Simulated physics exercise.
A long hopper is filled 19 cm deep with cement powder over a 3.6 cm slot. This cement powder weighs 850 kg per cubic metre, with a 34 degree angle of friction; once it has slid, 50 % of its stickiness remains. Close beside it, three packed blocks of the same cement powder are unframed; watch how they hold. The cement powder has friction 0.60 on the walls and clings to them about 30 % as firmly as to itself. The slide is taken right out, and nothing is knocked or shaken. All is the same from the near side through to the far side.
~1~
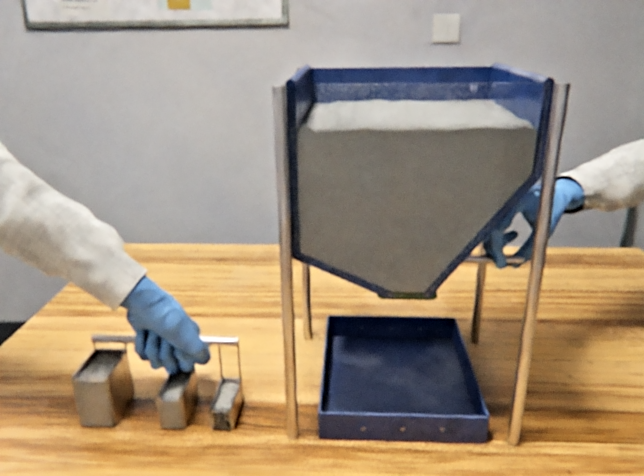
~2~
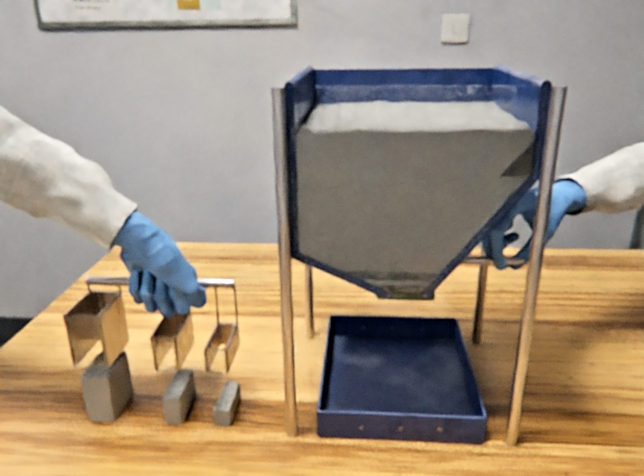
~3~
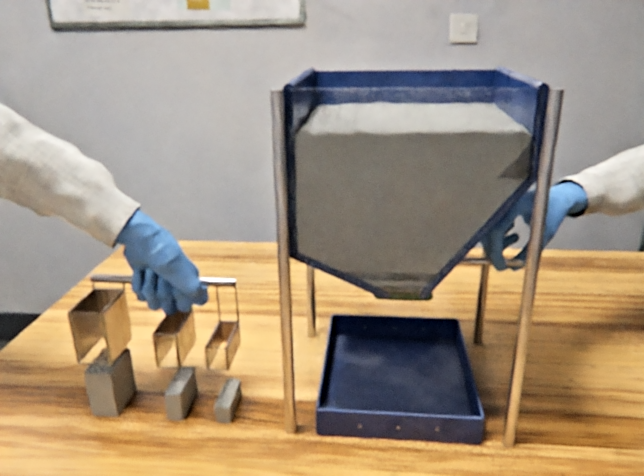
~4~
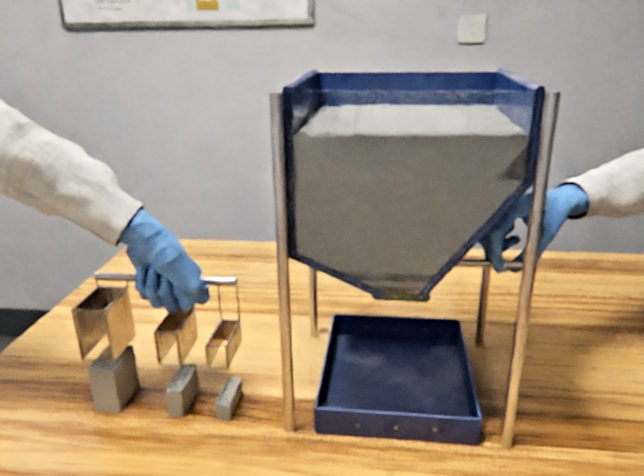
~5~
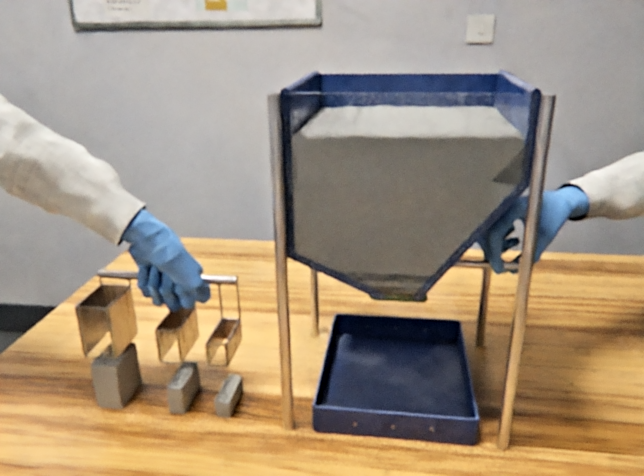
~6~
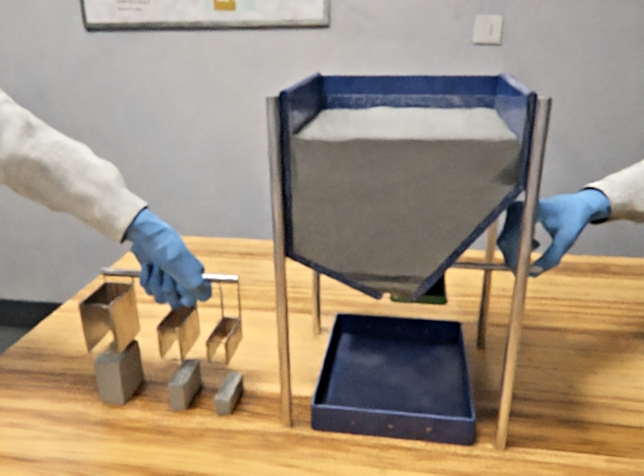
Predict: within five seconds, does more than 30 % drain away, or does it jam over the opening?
It jams over the opening.
Last picture + 0.35 s, 0 % has run out.
Last picture + 0.77 s, 0 % has run out.
Last picture + 1.18 s, 0 % has run out.
Last picture + 1.60 s, 0 % has run out.
Last picture + 4.90 s, 0 % has run out.
